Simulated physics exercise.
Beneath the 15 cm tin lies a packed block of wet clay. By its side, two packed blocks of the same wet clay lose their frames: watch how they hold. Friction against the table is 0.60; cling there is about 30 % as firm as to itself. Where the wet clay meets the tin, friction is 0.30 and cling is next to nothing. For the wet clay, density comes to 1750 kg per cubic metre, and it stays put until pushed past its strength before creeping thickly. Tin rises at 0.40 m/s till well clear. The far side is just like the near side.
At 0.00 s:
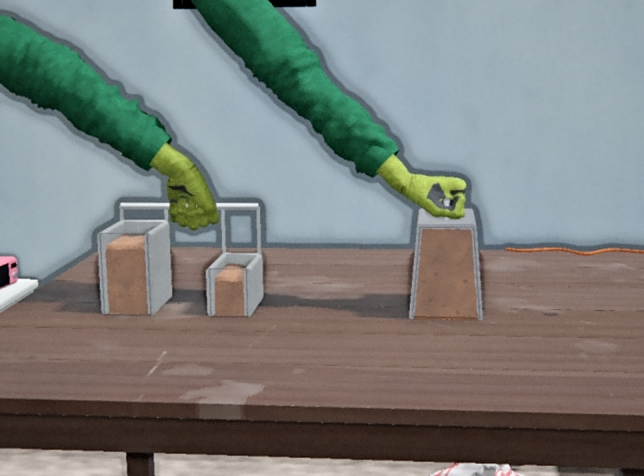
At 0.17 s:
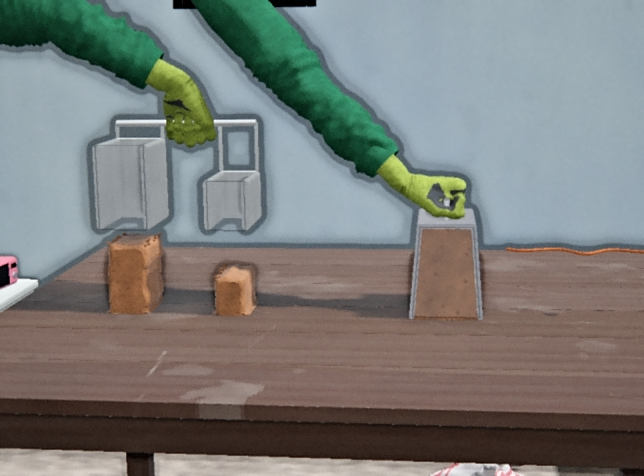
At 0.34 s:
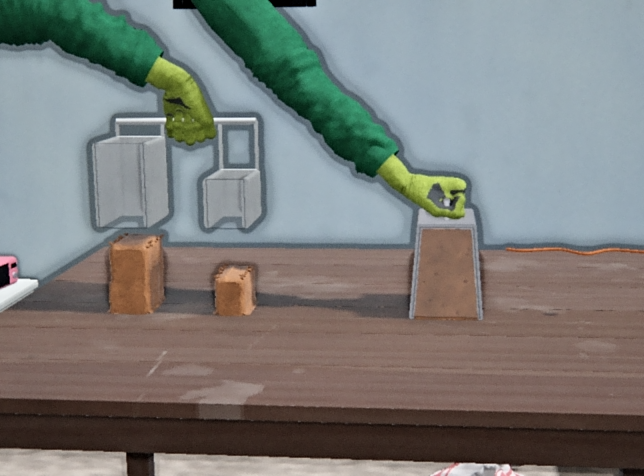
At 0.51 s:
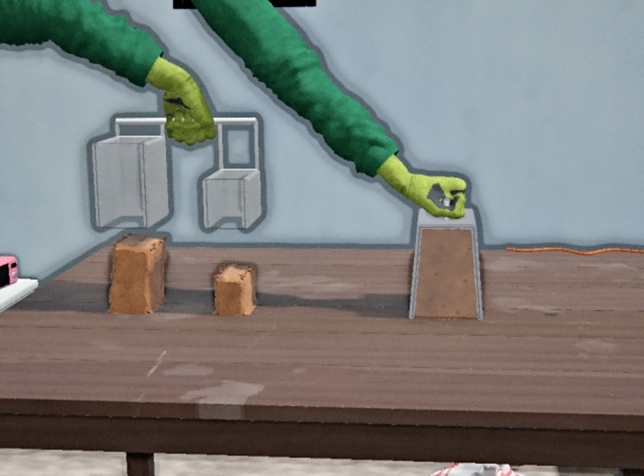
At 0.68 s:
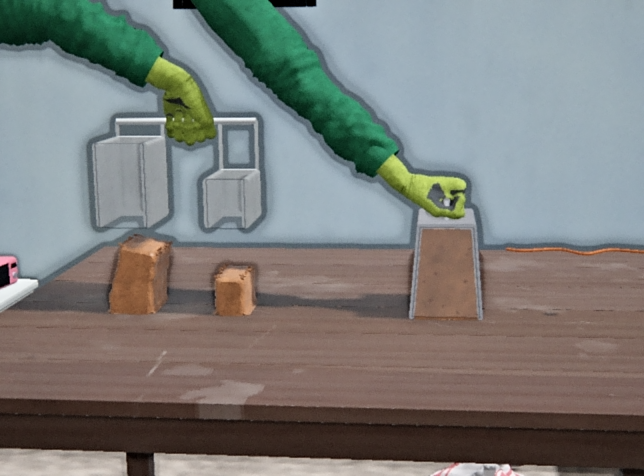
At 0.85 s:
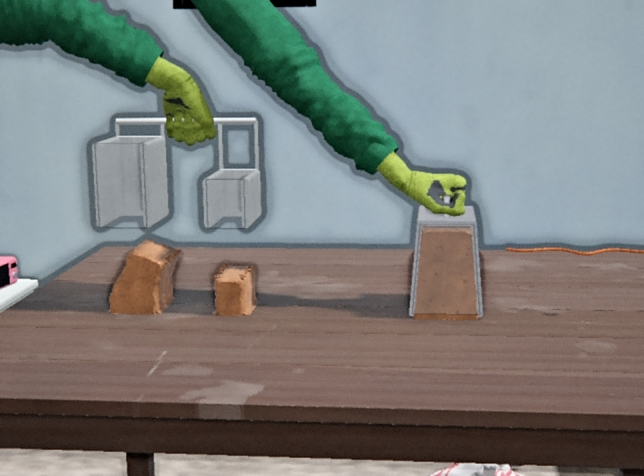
A dark wooden table stands before a pale blue-grey wall, seen from the front by a still camera. Two green-sleeved arms with yellow-green hands reach in, one gripping paired grey box moulds around brown clay blocks at left, the other pinching a tapered grey tin of clay at right. The moulds lift clear and stay raised, the taller bared block slumps and leans right, and the tin barely shifts.
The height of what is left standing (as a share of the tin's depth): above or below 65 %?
It ends up greater than 65 percent.
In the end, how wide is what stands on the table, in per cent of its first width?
Near 120 % by the end.
By 1.08 s, the tin is up by 9.2 cm.
By 1.35 s, the tin is up by 20 cm; what stands on the table is 89 % of the tin's depth.
By 1.62 s, the tin is up by 27 cm; what stands on the table is 87 % of the tin's depth.
By 1.89 s, the tin is up by 27 cm; what stands on the table is 86 % of the tin's depth.
By 2.00 s, at the end, the tin is up by 27 cm; what stands on the table is 86 % of the tin's depth.
